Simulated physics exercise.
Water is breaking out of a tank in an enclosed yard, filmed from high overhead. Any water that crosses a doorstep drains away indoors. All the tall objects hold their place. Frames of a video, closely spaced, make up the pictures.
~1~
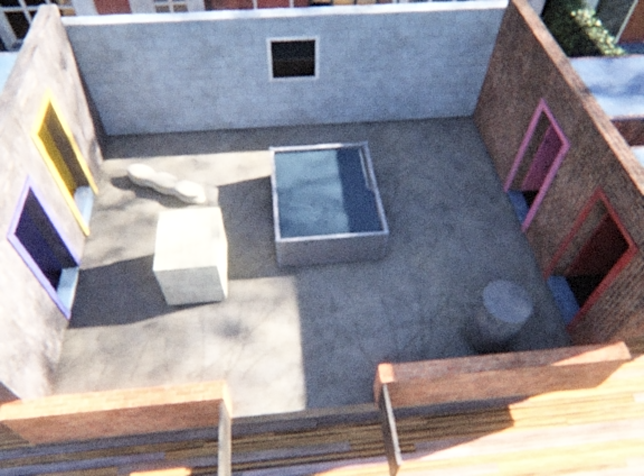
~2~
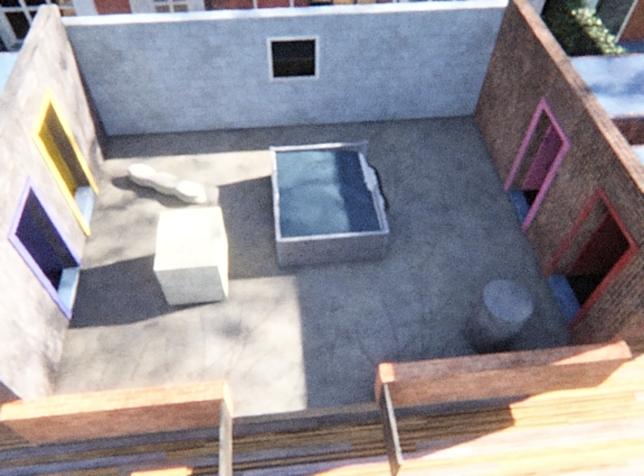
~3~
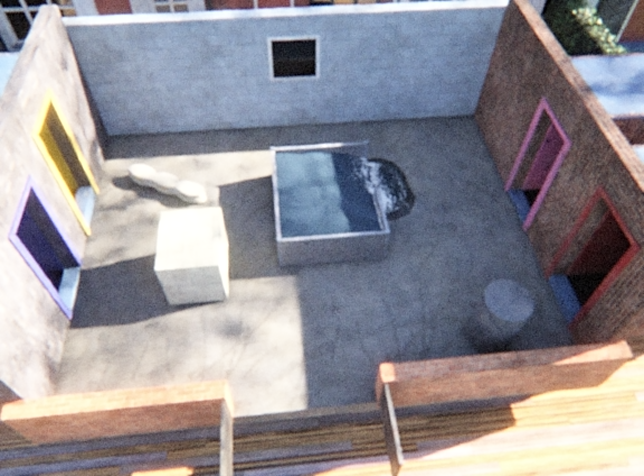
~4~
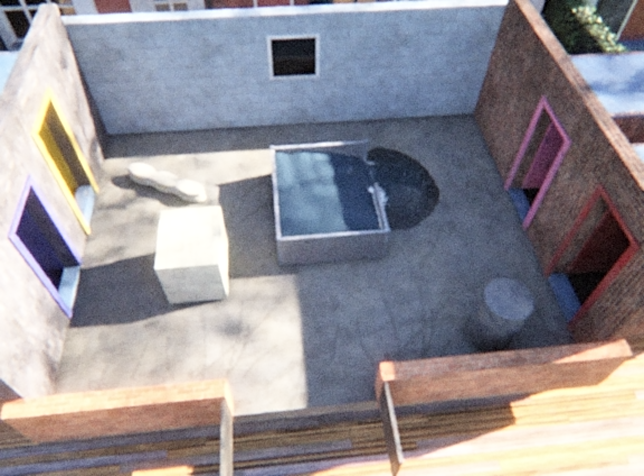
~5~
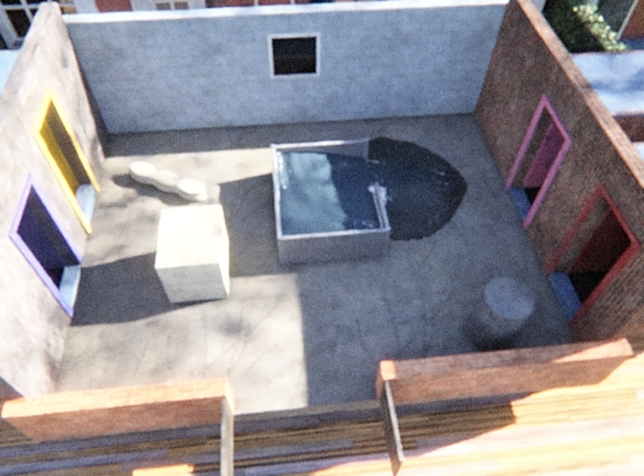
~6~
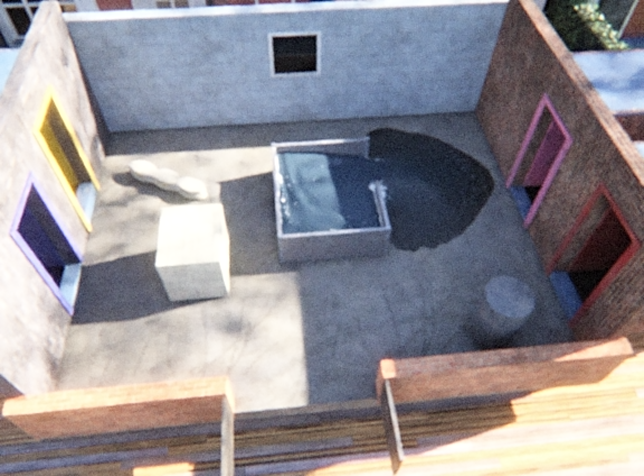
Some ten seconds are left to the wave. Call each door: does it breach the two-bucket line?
Calls: The red door does not breach it; the blue door does not breach it; the pink door breaches it; the yellow door does not breach it.
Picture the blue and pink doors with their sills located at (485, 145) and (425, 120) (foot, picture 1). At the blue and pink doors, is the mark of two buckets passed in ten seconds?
Well, the blue door beats the threshold, but the pink door beats the threshold.
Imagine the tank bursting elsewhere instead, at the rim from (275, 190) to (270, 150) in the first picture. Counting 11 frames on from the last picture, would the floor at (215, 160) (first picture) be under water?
Submerged.
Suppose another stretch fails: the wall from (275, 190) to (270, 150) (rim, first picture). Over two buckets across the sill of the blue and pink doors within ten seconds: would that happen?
In brief, the blue one goes past the mark; the pink one stops short.
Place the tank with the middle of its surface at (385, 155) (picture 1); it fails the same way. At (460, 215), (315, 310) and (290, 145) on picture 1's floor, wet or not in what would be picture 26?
Well, in the order you listed them, they'd be reached by the flood, unreached and reached by the flood.
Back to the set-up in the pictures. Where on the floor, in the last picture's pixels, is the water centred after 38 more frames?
Estimate: (409, 207).
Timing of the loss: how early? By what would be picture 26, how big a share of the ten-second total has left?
About 50 %.
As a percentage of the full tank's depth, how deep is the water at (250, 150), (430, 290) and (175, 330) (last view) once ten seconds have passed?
Around 6, 8 and 4 %.
A moment on, water covers 20 % of the floor; the red door not reached, the blue door not reached, the pink door under two buckets in, the yellow door not reached.
Next, water covers 20 % of the floor; the red door wet at the sill, nothing in, the blue door not reached, the pink door over two buckets in, the yellow door not reached.
Then, water covers 30 % of the floor; the red door wet at the sill, nothing in, the blue door not reached, the pink door far over two buckets in, the yellow door not reached.
Later, water covers 55 % of the floor; the red door wet at the sill, nothing in, the blue door not reached, the pink door far over two buckets in, the yellow door not reached.
In the end, water covers 85 % of the floor; the red door wet at the sill, nothing in, the blue door not reached, the pink door far over two buckets in, the yellow door wet at the sill, nothing in.
